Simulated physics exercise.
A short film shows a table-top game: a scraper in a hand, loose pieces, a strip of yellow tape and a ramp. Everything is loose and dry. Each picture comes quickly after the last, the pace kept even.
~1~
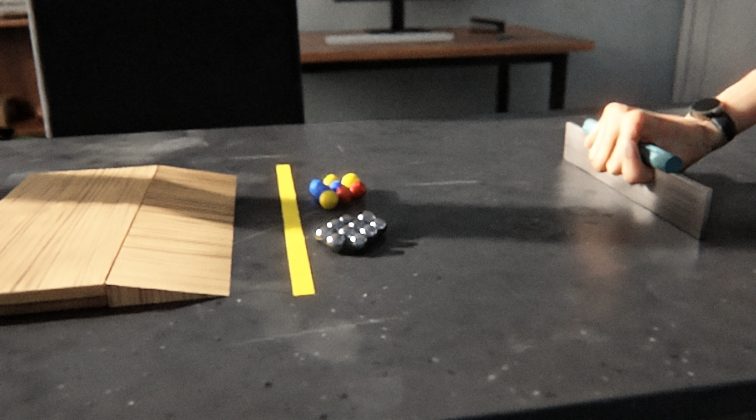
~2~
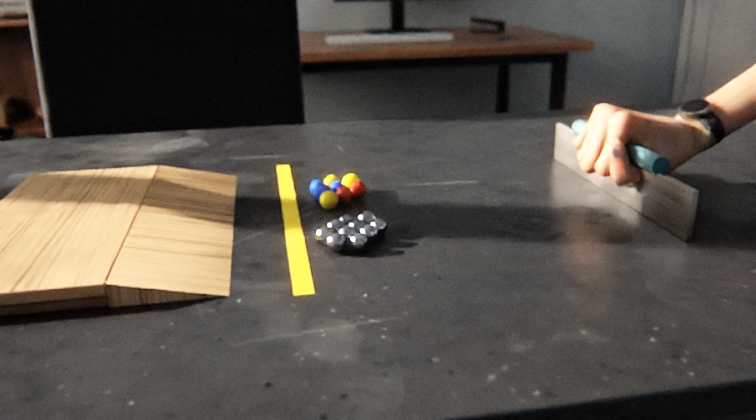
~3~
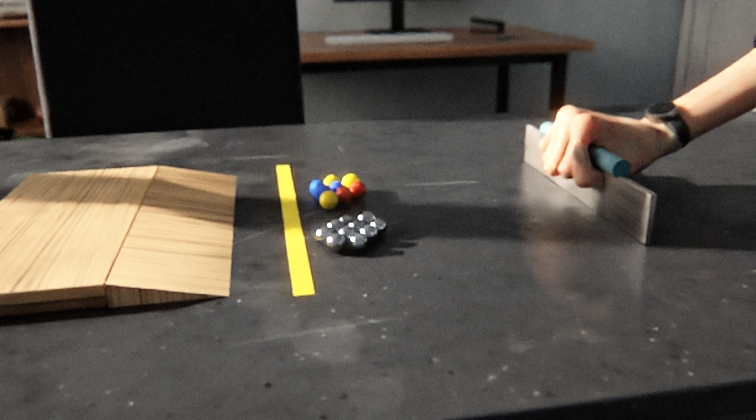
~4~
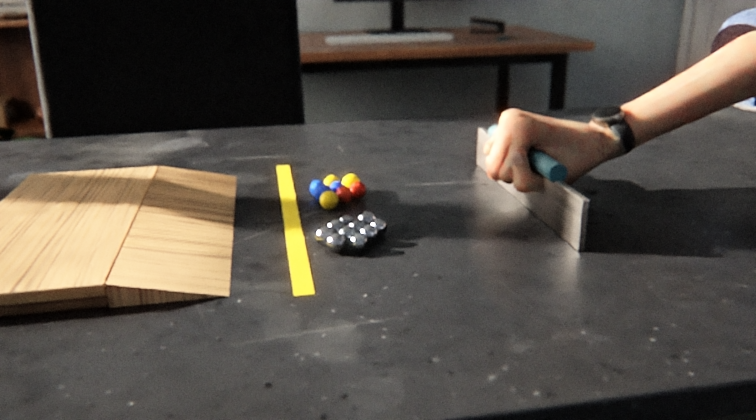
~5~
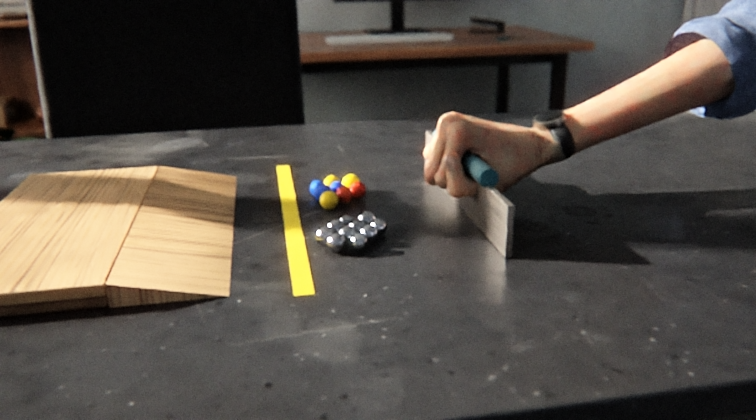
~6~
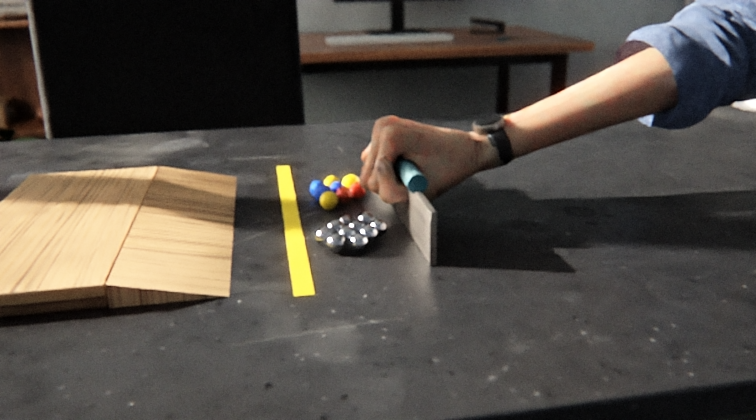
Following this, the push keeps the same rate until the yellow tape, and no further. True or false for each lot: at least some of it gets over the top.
The front lot: True; the back lot: True.
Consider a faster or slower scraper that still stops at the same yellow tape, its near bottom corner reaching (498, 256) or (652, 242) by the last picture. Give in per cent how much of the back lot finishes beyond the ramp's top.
In the first case 100 per cent, in the second 0 per cent.
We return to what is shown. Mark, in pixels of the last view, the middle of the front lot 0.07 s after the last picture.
I'd say its middle is near (292, 235).
Then, 0.07 s after the last picture, scraper still moving, near (319, 171); front lot all short of the ramp; back lot all short of the ramp.
Then, 0.15 s after the last picture, scraper stopped at the yellow tape; front lot nearly all on the ramp, a small part short of the ramp; back lot most on the ramp, a small part short of the ramp.
Then, 0.43 s after the last picture, scraper stopped at the yellow tape; front lot all past the top; back lot all past the top.
By the end, scraper stopped at the yellow tape; front lot all past the top; back lot all past the top.
